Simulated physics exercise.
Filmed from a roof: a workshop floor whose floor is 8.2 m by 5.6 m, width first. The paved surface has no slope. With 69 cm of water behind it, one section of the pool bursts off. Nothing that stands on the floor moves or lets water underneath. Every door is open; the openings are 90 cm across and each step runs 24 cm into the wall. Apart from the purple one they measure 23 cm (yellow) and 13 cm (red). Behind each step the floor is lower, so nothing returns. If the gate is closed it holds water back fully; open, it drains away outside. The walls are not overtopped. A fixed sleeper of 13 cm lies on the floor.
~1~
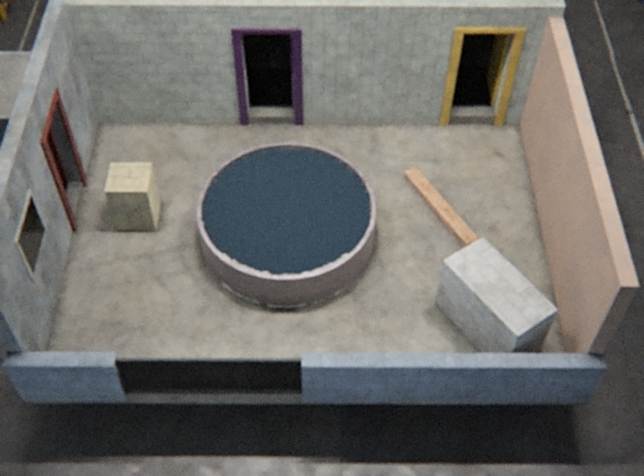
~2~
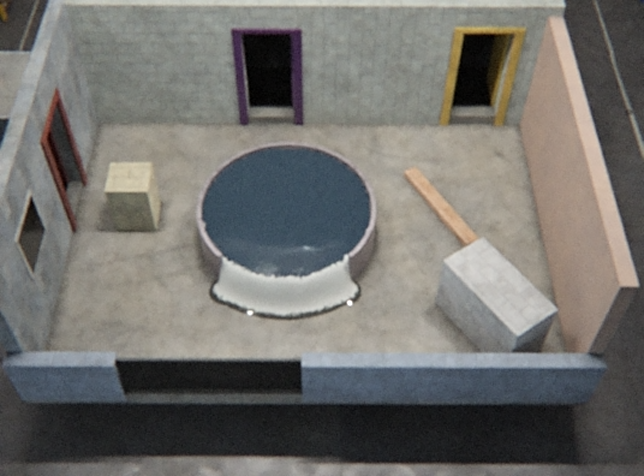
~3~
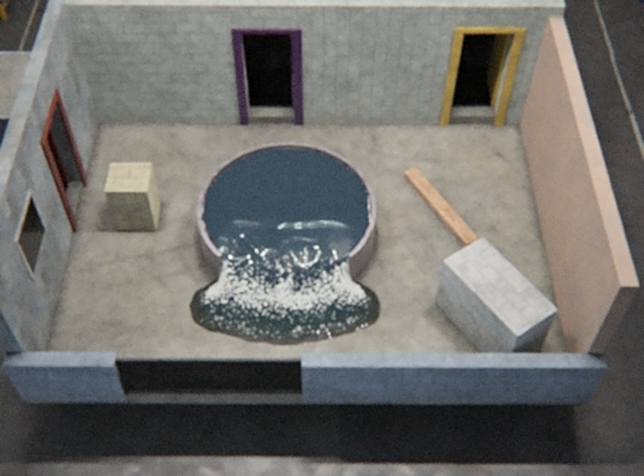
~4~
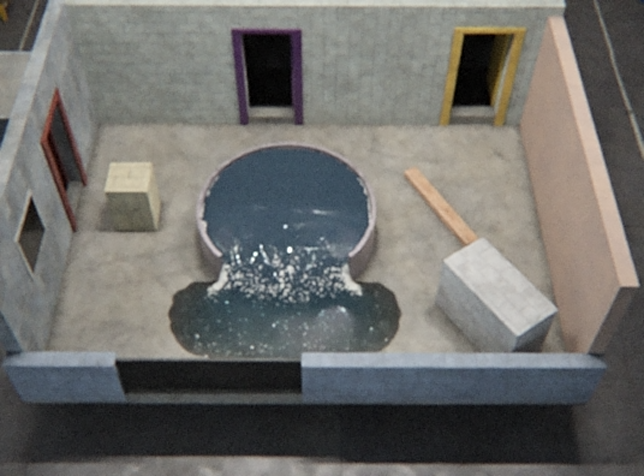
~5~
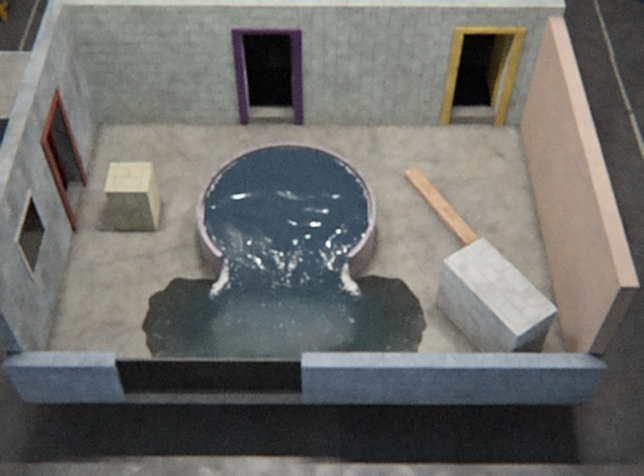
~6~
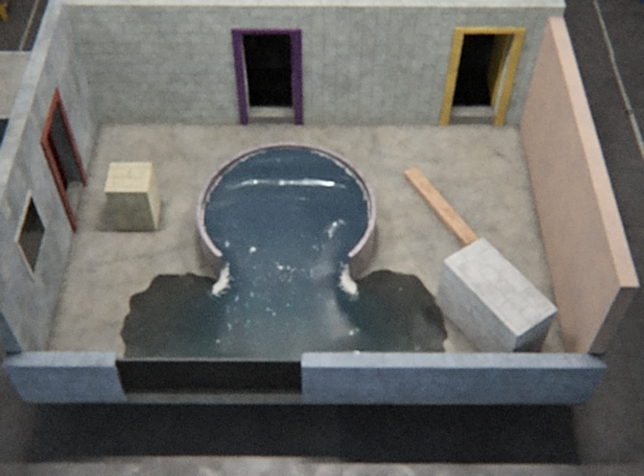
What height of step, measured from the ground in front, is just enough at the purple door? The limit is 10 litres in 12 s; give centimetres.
Close to 17 cm is just enough.
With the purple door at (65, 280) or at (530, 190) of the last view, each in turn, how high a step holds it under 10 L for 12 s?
About 19 and 8.0 cm.
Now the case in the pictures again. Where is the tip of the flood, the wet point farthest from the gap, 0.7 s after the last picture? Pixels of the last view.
Around (567, 381).
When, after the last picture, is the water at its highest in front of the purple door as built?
Near 6.0 s.
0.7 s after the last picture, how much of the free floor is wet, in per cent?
About 25 per cent.
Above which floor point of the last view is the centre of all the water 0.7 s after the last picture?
At about (285, 276).
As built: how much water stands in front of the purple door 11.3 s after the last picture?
About 13.5 cm.
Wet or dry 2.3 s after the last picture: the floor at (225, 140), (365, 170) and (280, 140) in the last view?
In turn: Dry, not reached, not reached.
Then, 0.7 s after the last picture water covers 25 % of the floor, deepest (55 cm) near (274, 380); it has not reached the purple door.
Then, 2.3 s after the last picture water covers 45 % of the floor, deepest (48 cm) near (471, 360); it has not reached the purple door.
Then, 11.3 s after the last picture water covers 100 % of the floor, deepest (16 cm) near (471, 275); 14 cm at the purple door, 4 litres in over its 19 cm step.
At the purple door as built, the water peaked near 22 cm, 6.1 s after the last picture.
Run again over the same 12 s with other heights there, 19 litres in over 15.5 cm, 1 litre over 21 cm. The limit of 10 litres is kept from about 17 cm up.
